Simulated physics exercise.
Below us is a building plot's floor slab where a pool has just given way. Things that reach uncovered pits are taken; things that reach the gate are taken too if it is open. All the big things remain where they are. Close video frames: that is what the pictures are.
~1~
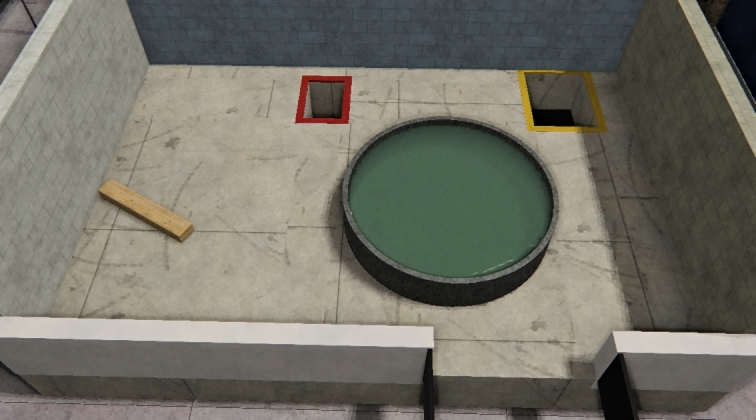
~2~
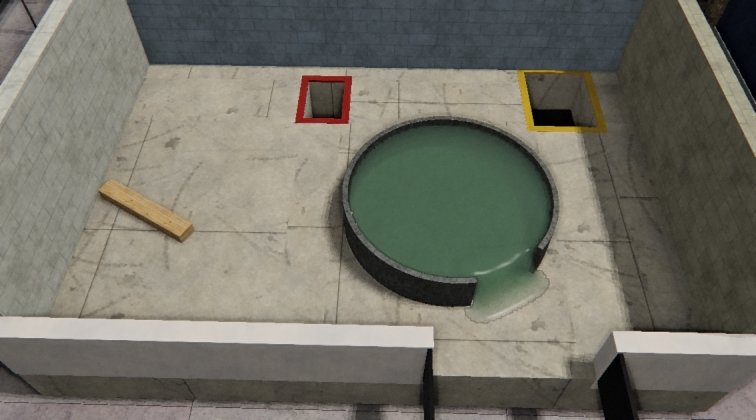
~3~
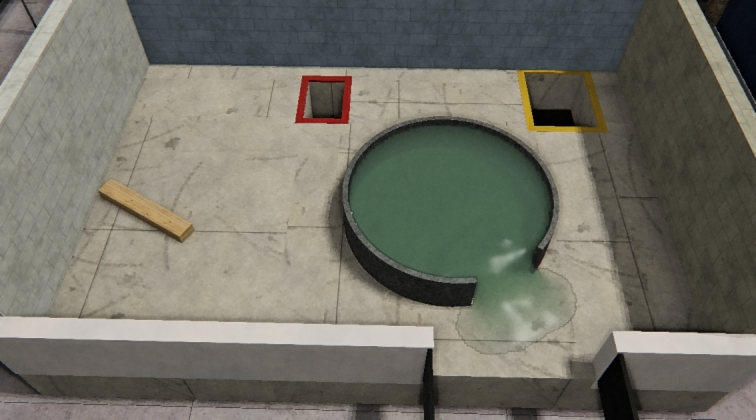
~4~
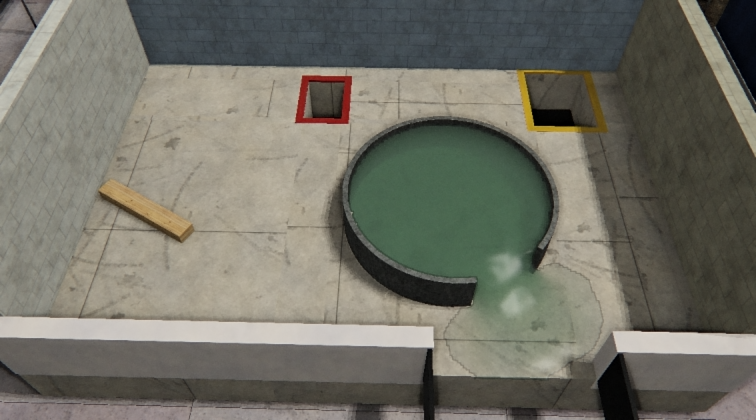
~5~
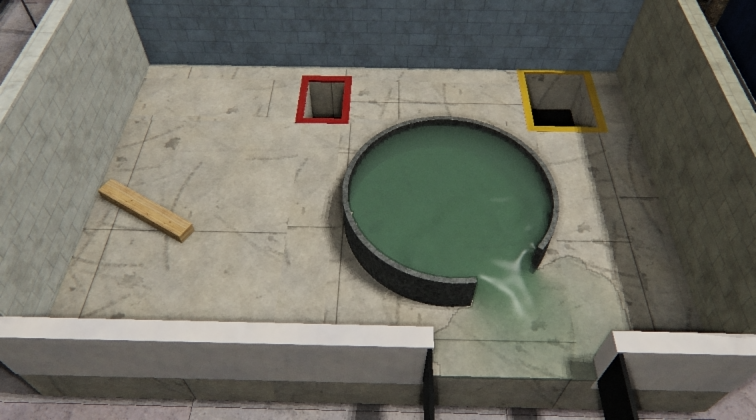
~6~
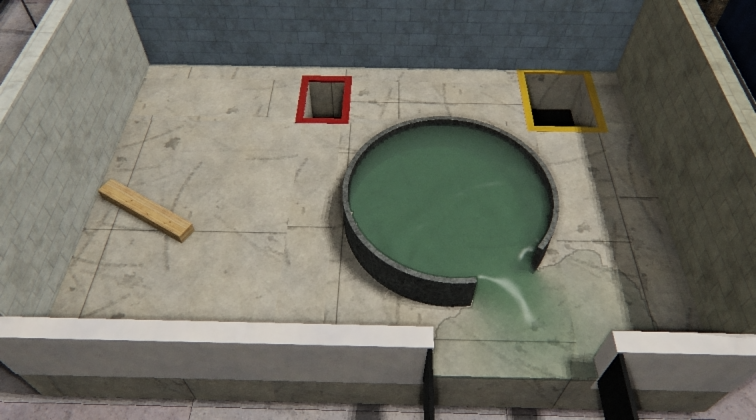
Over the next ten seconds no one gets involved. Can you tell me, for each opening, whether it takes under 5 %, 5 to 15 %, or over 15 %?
The gate is left holding a hefty amount - past fifteen per cent, the red pit is left holding a tiny amount - below five per cent, the yellow pit is left holding a modest amount - five to fifteen per cent.
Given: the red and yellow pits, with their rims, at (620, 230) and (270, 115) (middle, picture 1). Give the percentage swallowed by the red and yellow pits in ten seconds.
Looks like red collects 12 percent and yellow collects 0 percent.
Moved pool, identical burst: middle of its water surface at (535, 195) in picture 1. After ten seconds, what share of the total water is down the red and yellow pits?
Red 0 %, yellow 20 %.
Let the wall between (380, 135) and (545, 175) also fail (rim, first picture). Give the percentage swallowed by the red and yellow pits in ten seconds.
Per cent: Red 25, yellow 50.
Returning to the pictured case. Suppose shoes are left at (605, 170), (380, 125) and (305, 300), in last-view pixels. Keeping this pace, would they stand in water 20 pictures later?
Listed points: Inundated / unwetted / unwetted.
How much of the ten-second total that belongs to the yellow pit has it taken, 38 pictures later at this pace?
Estimated share: About 40 %.
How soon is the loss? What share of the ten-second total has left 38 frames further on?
I'd put it at 70 per cent.
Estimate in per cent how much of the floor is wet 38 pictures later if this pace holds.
Estimate: Near 30 %.
A moment on, water covers 10 % of the floor; the gate 7 %, the red pit 0 %, the yellow pit 0 %.
Next, water covers 10 % of the floor; the gate 14 %, the red pit 0 %, the yellow pit 0 %.
Then, water covers 25 % of the floor; the gate 24 %, the red pit 0 %, the yellow pit 0 %.
Later, water covers 30 % of the floor; the gate 36 %, the red pit 0 %, the yellow pit 4 %.
In the end, water covers 30 % of the floor; the gate 47 %, the red pit 0 %, the yellow pit 10 %.
